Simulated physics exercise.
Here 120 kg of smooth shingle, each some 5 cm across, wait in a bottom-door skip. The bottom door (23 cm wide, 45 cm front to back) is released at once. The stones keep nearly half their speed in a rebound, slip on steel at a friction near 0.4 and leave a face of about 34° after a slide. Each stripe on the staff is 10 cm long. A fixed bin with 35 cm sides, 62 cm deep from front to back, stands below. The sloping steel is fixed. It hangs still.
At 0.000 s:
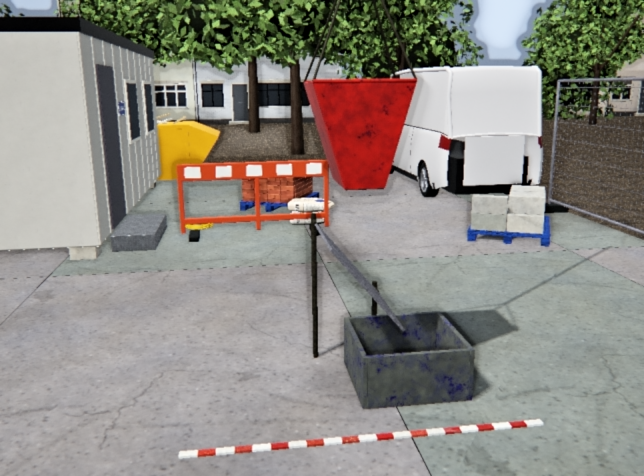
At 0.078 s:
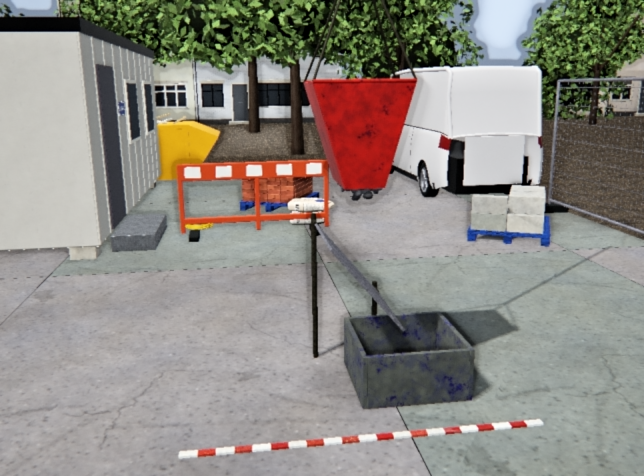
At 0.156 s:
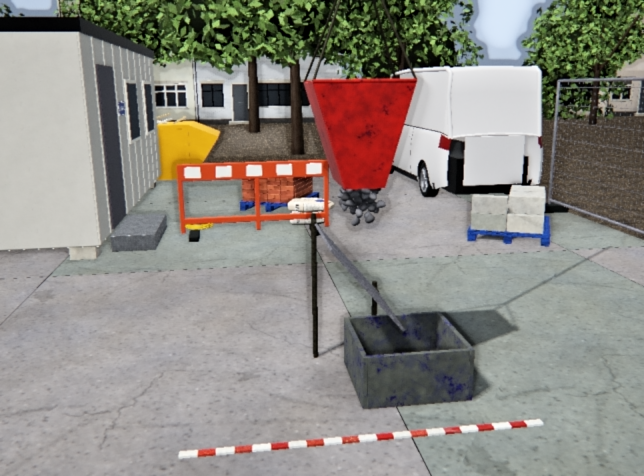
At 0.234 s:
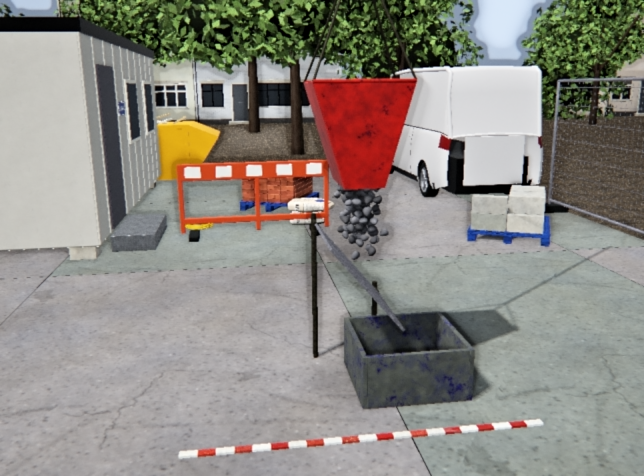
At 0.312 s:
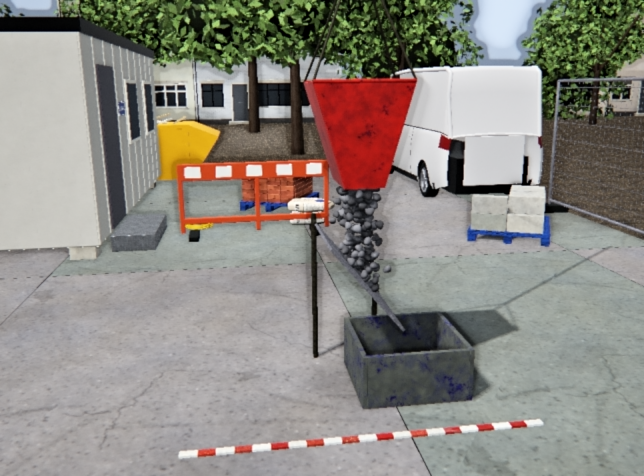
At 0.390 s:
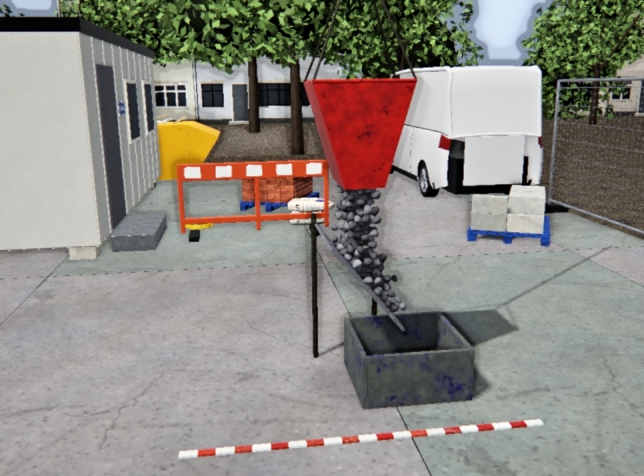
The clip shows a red skip hanging still above a sloping chute and an open grey box in a yard; grey stones emerge from its bottom, drop in a thickening stream onto the chute and move down it rightward.
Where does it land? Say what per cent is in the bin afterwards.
About 83 per cent.
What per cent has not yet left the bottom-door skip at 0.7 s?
About 20 per cent.
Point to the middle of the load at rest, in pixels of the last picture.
Around (424, 363).
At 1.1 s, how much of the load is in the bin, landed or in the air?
Some 75 per cent.
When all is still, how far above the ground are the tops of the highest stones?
Some 34 cm high.
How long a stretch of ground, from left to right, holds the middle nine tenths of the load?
Roughly 90 cm.
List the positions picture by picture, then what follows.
In the first frame, the outlet is at (365, 180); nothing has dropped yet.
In the second frame, the outlet is at (365, 180); 4 % is out.
In the third frame, outlet at (365, 180), the stream shows down to (359, 214); 89 % still inside.
In the fourth frame, outlet at (365, 180), the stream shows down to (360, 245); 80 % still inside.
In the fifth frame, outlet at (365, 180), the stream shows down to (368, 277); 71 % still inside.
In the sixth frame, outlet at (365, 180), the stream shows down to (391, 301); 61 % still inside.
After 0.7 s, 19 % in the bottom-door skip, 28 % on the steel, 8 % falling or lying left of the bin, 40 % falling or lying in the bin, 4 % falling or lying beside or right of the bin; the stones farthest right are at (446, 355).
After 1.1 s, 0 % in the bottom-door skip, 12 % on the steel, 74 % falling or lying in the bin, 14 % falling or lying beside or right of the bin; the stones farthest right are at (534, 382).
After 1.7 s, 0 % in the bottom-door skip, 83 % falling or lying in the bin, 17 % falling or lying beside or right of the bin; the stones farthest right are at (598, 379).
After 2.6 s, 0 % in the bottom-door skip, 83 % falling or lying in the bin, 17 % falling or lying beside or right of the bin; the stones farthest right are at (609, 377).
After 4.5 s, 0 % in the bottom-door skip, 83 % in the bin, 17 % beside or right of the bin; the stones farthest right are at (609, 377).
